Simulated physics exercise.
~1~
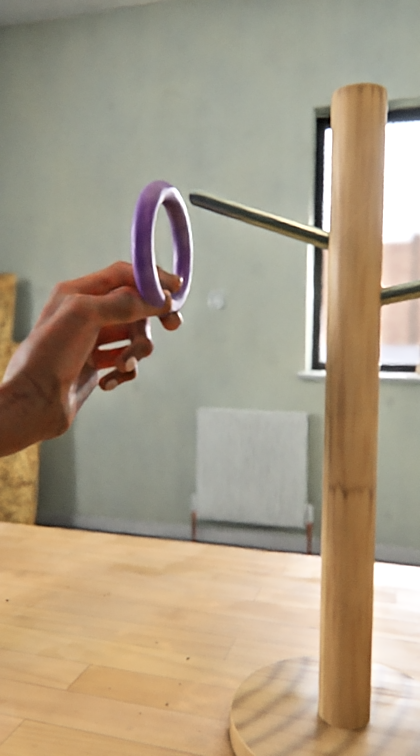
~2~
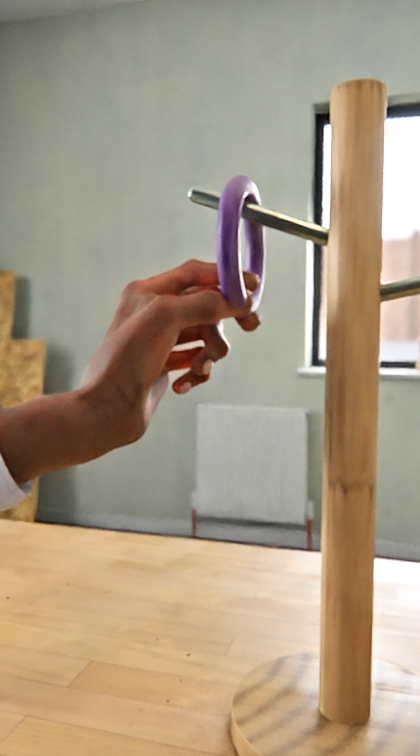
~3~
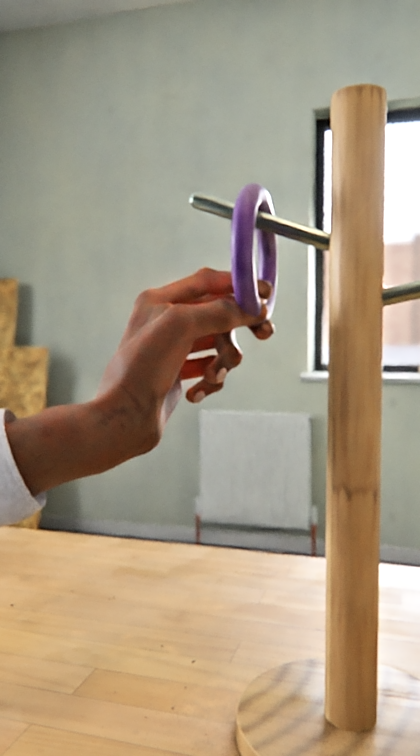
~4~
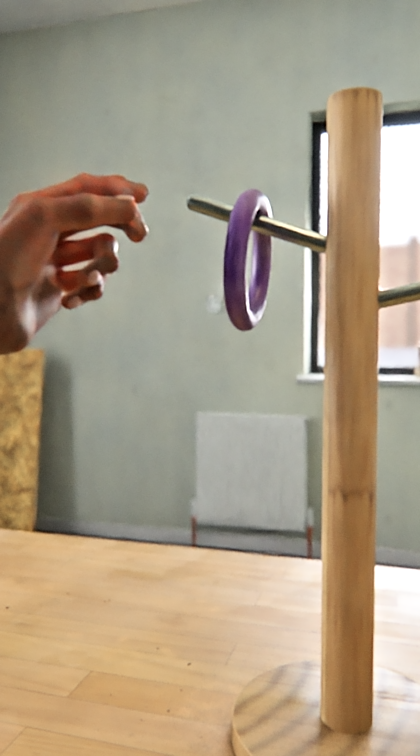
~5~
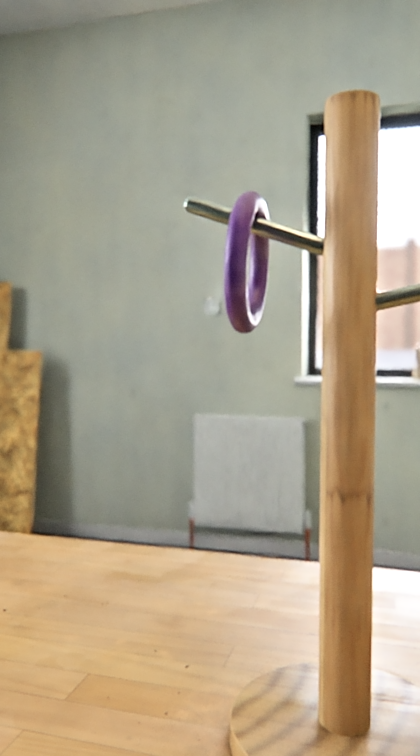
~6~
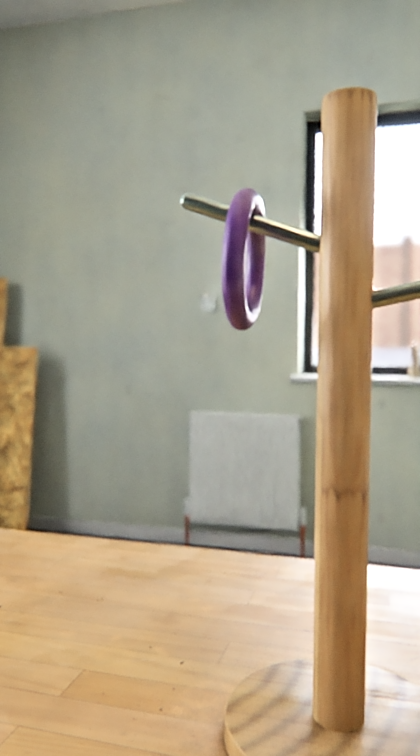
To begin with, a hand holds a purple ring, like a roll of tape, just off the tip of a metal peg that slants up and to the left from a wooden post on a round base. The hand moves right and passes the ring over the end of the peg. It slides the ring a little farther along toward the post. Then the fingers let go and the hand draws back to the left, leaving the ring hanging. The hand goes out of view, and the ring stays hooked on the peg, hanging still above the wooden tabletop.
